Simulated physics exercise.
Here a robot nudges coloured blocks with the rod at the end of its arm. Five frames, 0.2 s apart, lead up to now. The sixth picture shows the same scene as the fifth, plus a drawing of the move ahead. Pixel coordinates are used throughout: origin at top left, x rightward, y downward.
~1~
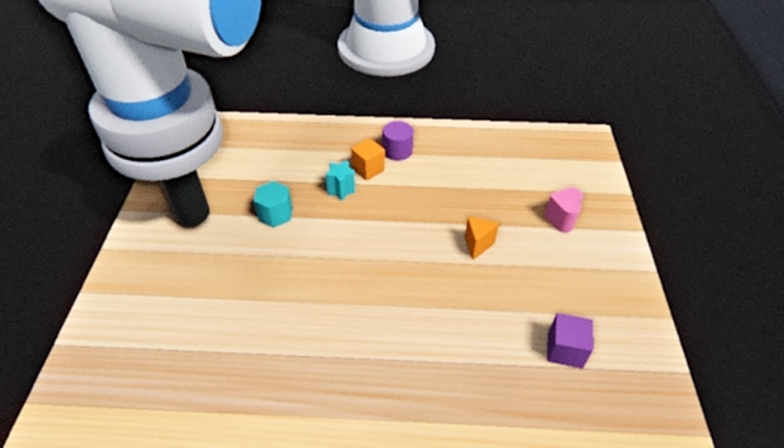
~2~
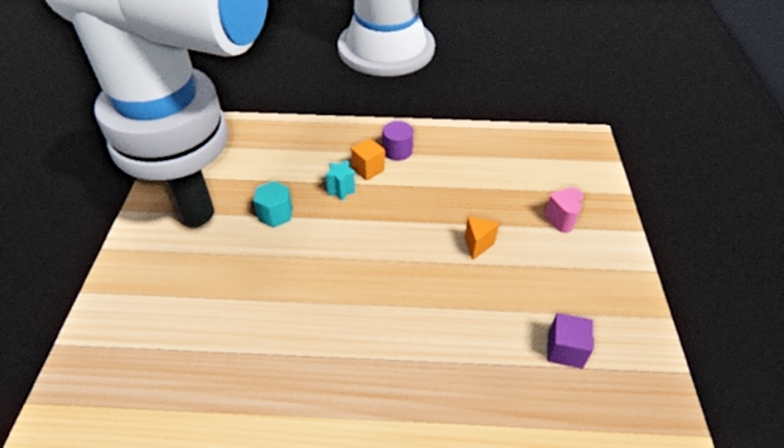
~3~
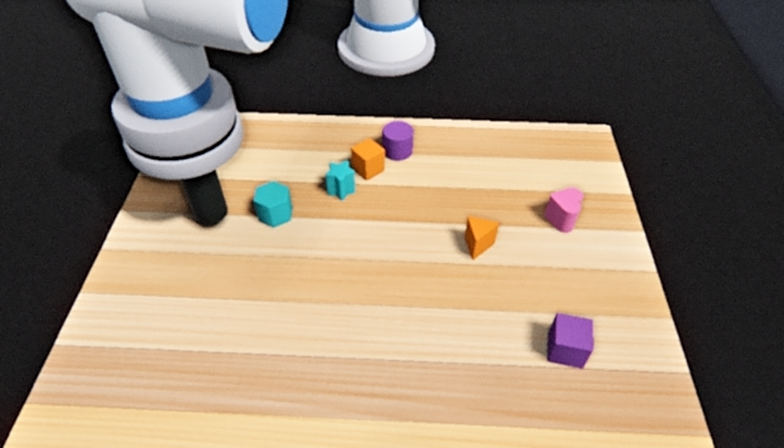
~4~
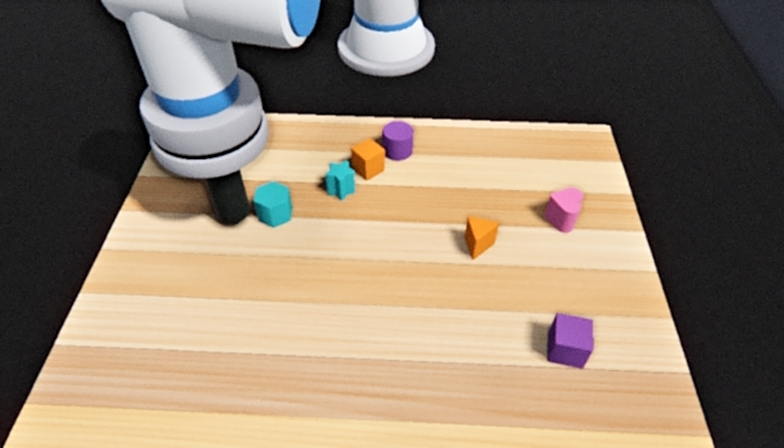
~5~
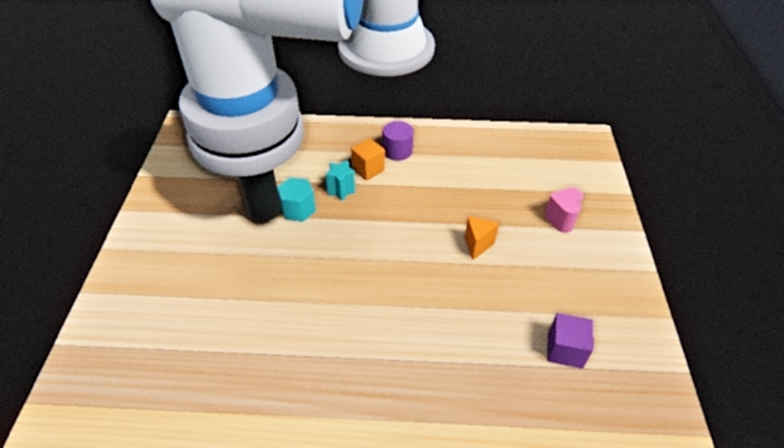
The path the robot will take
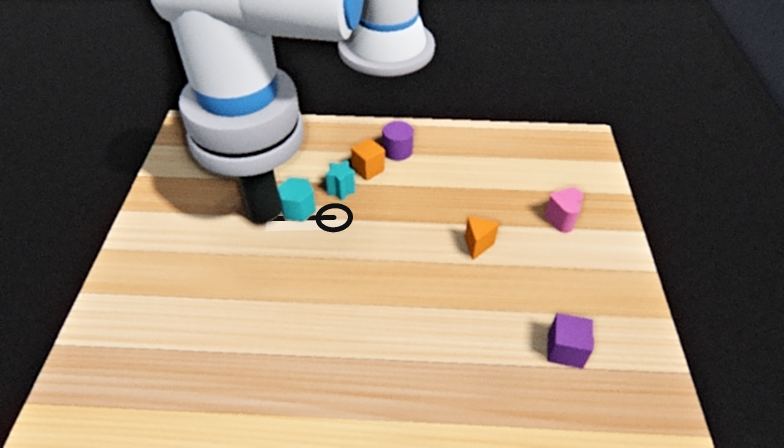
A robot arm moves its black rod right and pushes the turquoise hexagon slightly right.
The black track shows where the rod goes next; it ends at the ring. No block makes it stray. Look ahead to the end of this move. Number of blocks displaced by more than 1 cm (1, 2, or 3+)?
Blocks moved: Three or more.
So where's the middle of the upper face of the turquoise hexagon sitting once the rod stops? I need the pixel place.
Around pixel (346, 175).
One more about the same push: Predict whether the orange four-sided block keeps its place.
Here's my answer: The orange four-sided block gets displaced.
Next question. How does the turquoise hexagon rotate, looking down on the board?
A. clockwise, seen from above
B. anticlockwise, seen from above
(B)
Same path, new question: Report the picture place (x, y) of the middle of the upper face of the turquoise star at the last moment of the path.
The middle of the upper face of the turquoise star will lie at about (359, 157) in the picture.
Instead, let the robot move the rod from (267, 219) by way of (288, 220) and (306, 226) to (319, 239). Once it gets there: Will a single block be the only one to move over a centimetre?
Yes
Drawn move, from (267, 219) to (334, 218).
On the path given first. Halfway along, rod (300, 209); turquoise hexagon (326, 181), turned 35° anticlockwise; turquoise star (346, 166).
At the end, rod (333, 209); turquoise hexagon (346, 175), turned 50° anticlockwise; turquoise star (359, 157); orange four-sided block (374, 141).
